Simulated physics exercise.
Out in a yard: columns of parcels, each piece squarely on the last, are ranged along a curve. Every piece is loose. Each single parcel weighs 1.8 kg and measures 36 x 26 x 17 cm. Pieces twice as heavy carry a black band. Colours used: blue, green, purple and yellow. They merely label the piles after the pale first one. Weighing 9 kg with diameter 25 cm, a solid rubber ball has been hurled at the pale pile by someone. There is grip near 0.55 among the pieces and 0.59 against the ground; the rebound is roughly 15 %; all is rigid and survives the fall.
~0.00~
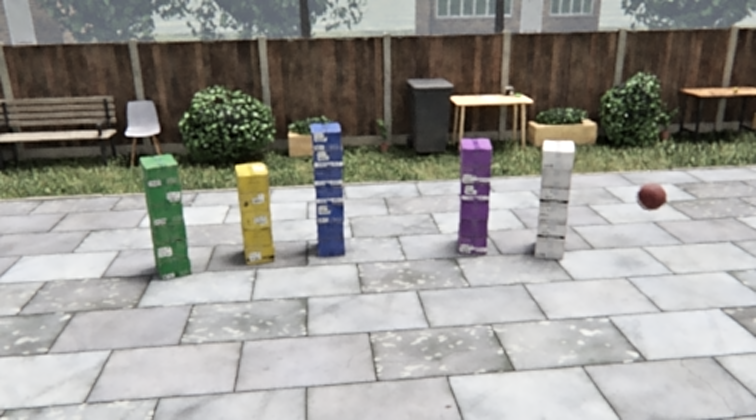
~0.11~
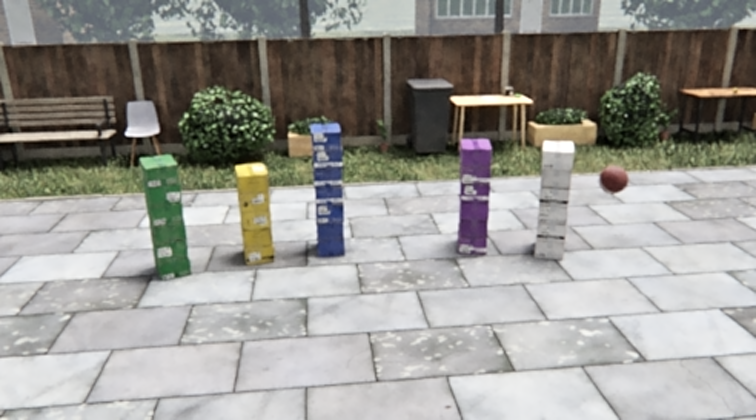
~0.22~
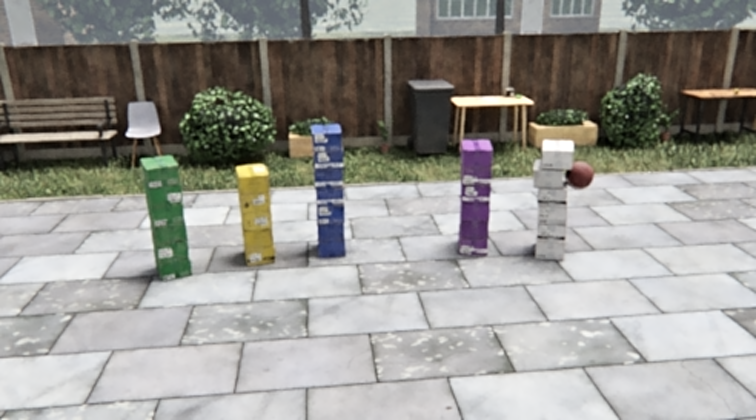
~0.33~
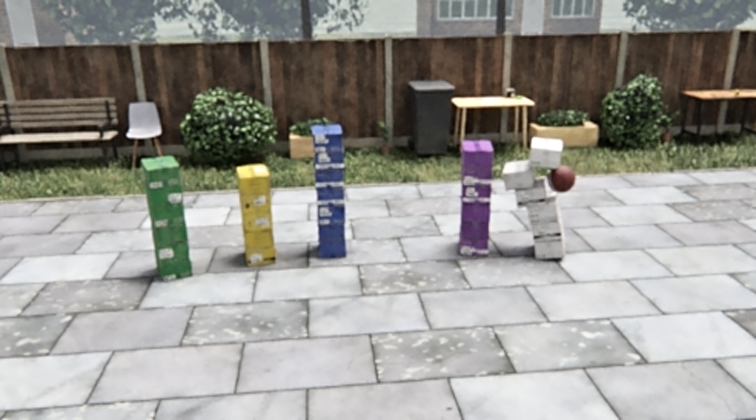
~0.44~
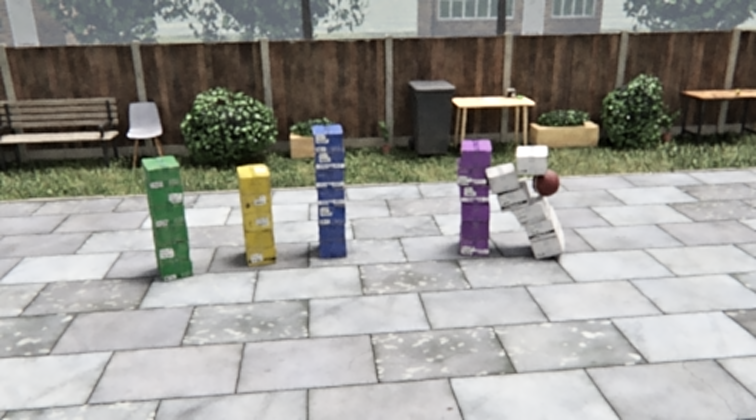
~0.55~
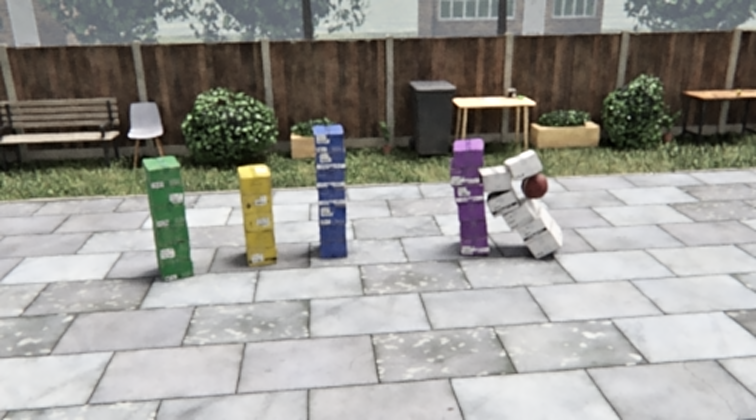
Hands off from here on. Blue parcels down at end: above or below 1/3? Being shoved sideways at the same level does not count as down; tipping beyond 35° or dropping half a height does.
Below.
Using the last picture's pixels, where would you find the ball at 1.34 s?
(509, 209), more or less.
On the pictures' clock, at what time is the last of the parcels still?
That is at about 3.0 s.
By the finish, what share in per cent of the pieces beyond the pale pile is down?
It works out at roughly 20 per cent.
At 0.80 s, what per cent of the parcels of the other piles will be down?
By that time it is 0 percent.
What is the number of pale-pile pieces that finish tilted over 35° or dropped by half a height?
The total comes to 5.
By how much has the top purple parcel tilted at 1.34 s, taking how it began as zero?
Close to 90° of tilt compared with the start.
Around 0.80 s, 6 of the pale pile down; none of the 7 blue parcels down (0 of 24 in all colours); top blue parcel unmoved; top purple parcel tipped 20°.
Around 1.34 s, 6 of the pale pile down; none of the 7 blue parcels down (5 of 24 in all colours); top blue parcel displaced 30 mm; top purple parcel on its side.
Finally (3.4 s), 5 of the pale pile down; none of the 7 blue parcels down (5 of 24 in all colours); top blue parcel displaced 19 mm; top purple parcel on its side. That is 0 per cent. Seen by the last camera, middles, top blue parcel near (326, 139), top purple parcel near (353, 239).
